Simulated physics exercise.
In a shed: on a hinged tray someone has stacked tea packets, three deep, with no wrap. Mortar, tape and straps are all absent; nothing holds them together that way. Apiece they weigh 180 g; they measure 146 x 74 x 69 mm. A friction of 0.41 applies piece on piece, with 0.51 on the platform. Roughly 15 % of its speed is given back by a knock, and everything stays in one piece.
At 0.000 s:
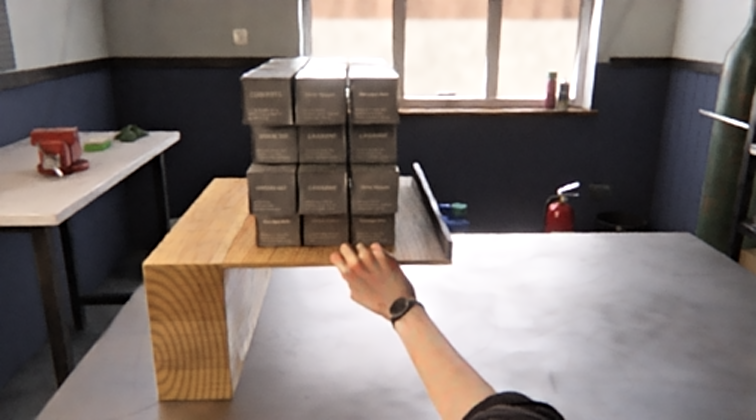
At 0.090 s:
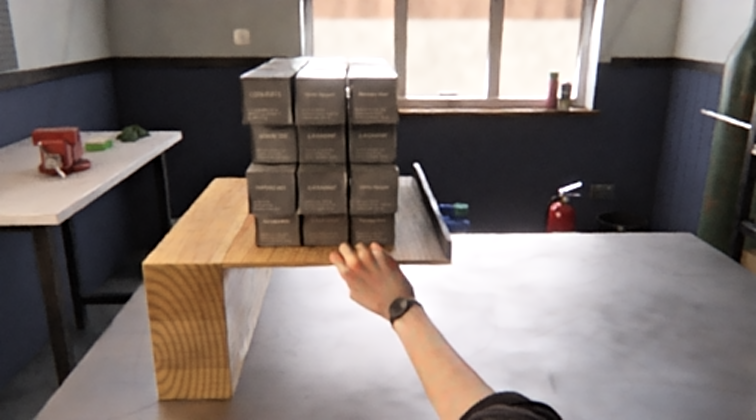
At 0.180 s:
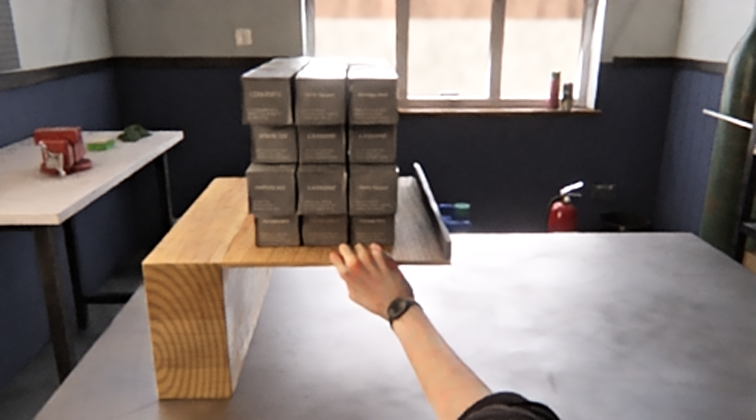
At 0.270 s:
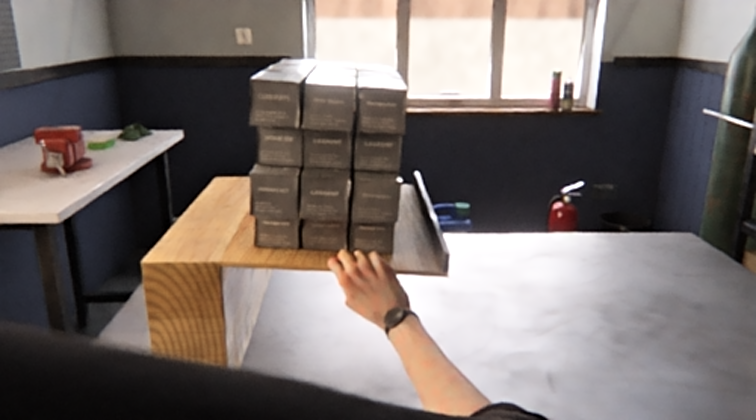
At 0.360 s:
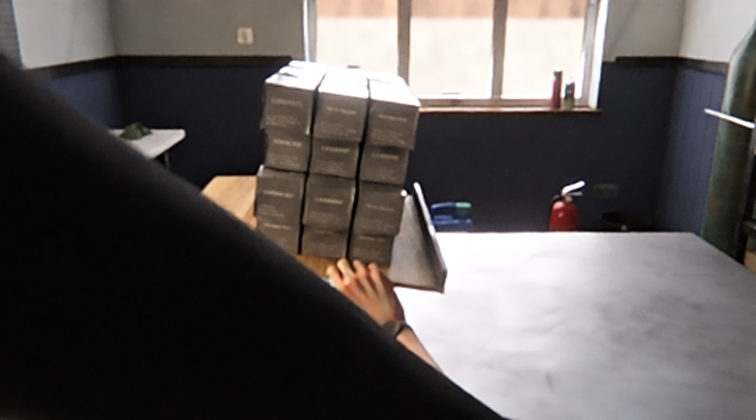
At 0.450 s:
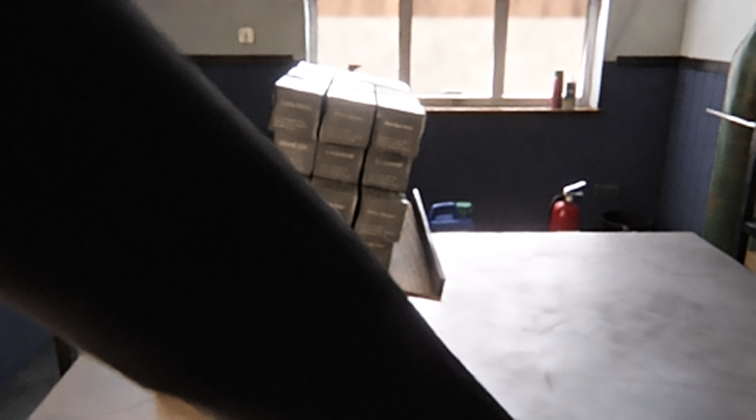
A hand held the front edge of a wooden tray stacked with dark tea packets, then the tray and stack tilted gradually down to the right as a dark sleeved arm crossed in front.
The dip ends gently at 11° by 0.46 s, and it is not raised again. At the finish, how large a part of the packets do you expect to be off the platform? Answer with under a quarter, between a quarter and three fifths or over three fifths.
I would say fewer than one in four of them.
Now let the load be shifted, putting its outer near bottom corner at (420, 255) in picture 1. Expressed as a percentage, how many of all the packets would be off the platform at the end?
The share would be 0 %.
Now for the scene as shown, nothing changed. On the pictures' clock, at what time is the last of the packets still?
It all settles by about 1.0 s.
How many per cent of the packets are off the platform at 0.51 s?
0 percent by then.
Around 0.51 s, slope 11°; none of the 36 packets off the platform, 7 disturbed.
Around 0.68 s, slope 11°; none of the 36 packets off the platform, 5 disturbed.
Around 0.92 s, slope 11°; none of the 36 packets off the platform.
Finally (1.2 s), slope 11°; none of the 36 packets off the platform. That is 0 per cent.
